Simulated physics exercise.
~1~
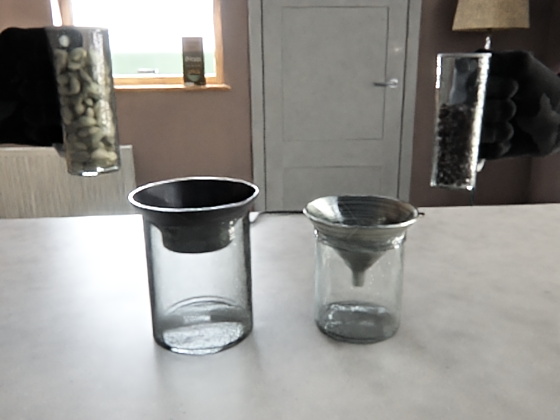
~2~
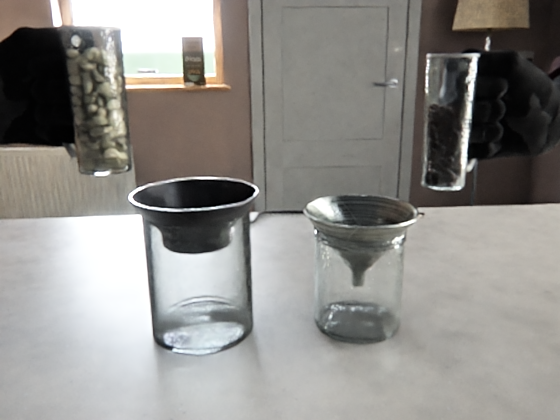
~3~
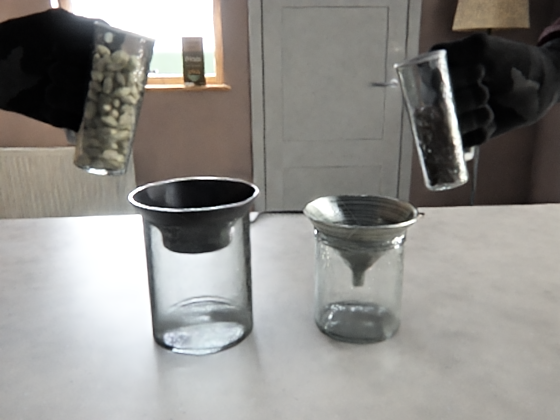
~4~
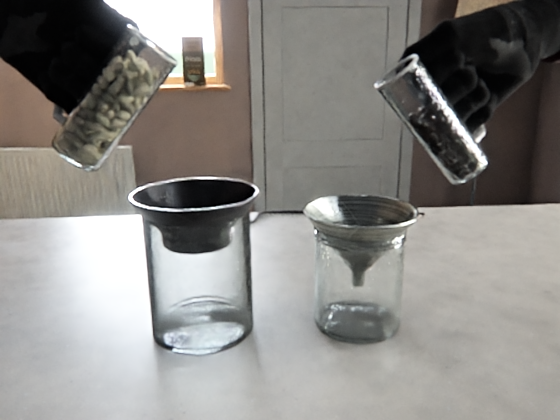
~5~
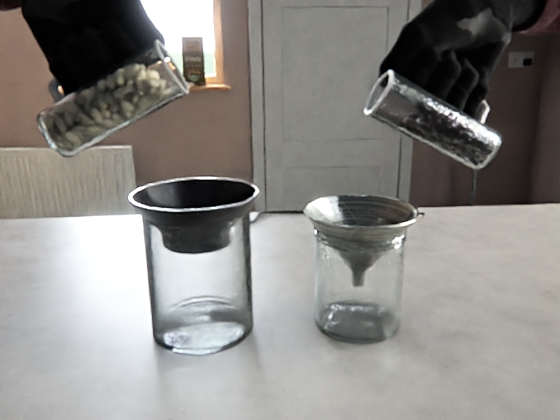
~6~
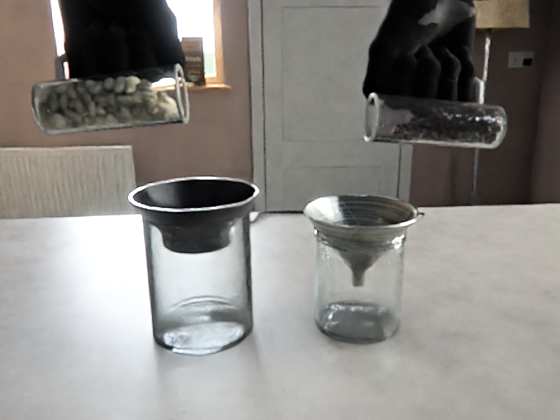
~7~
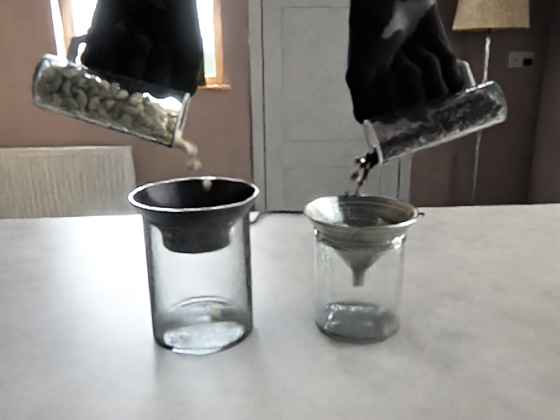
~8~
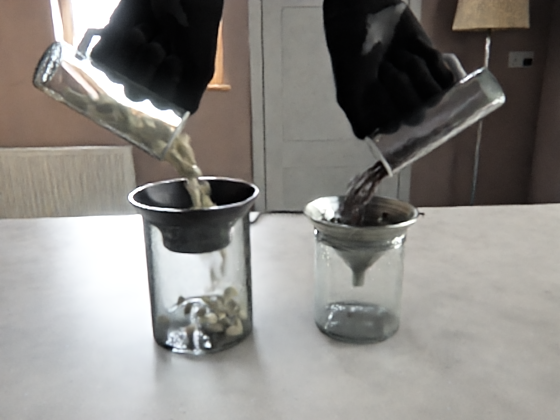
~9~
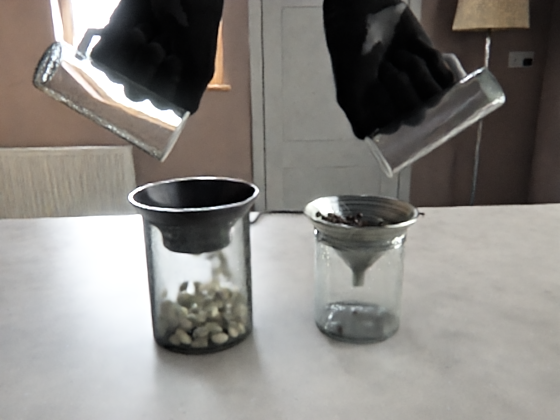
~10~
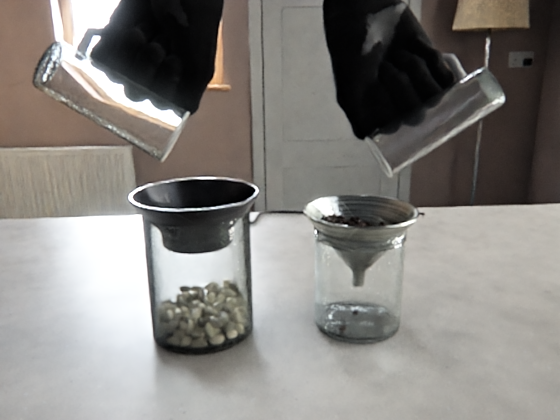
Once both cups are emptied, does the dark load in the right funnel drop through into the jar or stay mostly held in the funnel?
It stays mostly held in the right funnel, with just a few pieces down in the jar. The left funnel lets all of its pale pieces through.
